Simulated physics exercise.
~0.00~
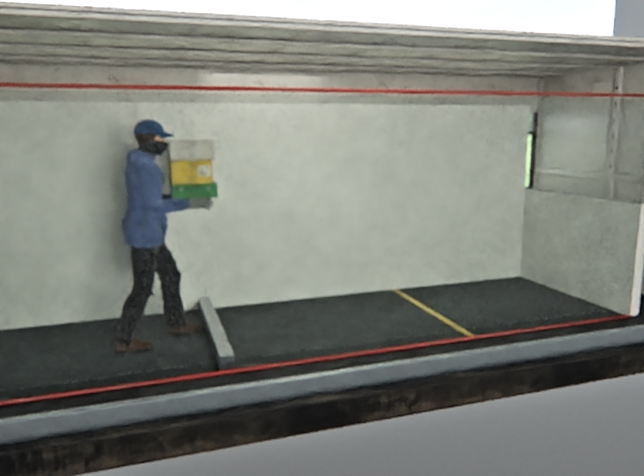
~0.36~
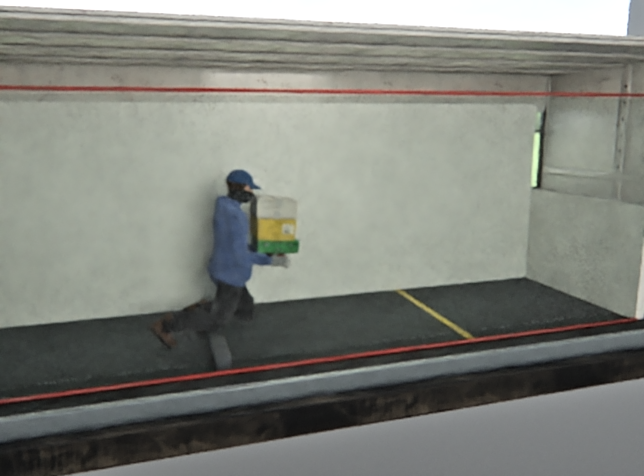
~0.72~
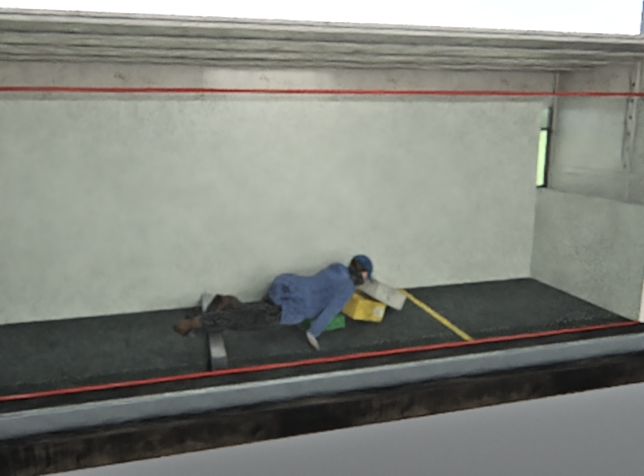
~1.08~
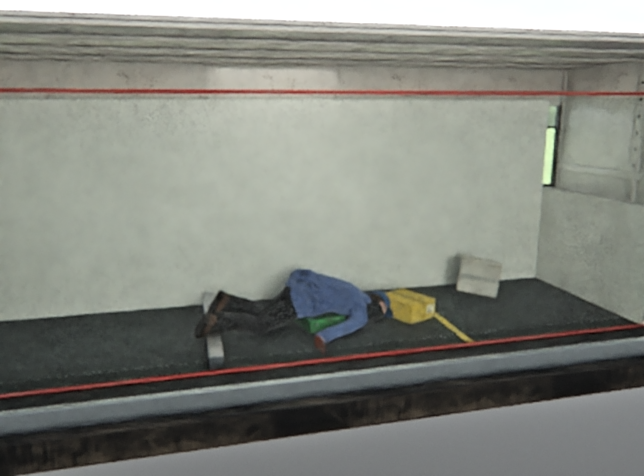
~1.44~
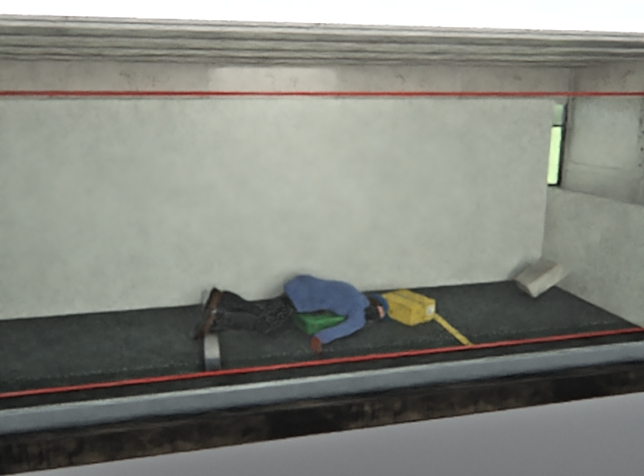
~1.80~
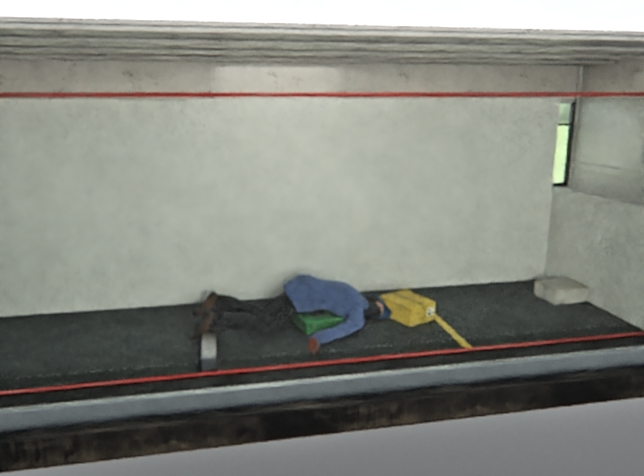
A person in a blue cap carrying stacked boxes walks right, trips over a low rail and falls flat onto the floor, spilling the load. The white carton tumbles past the yellow line and settles near the right wall, while the yellow parcel and green toolbox stop short of it.
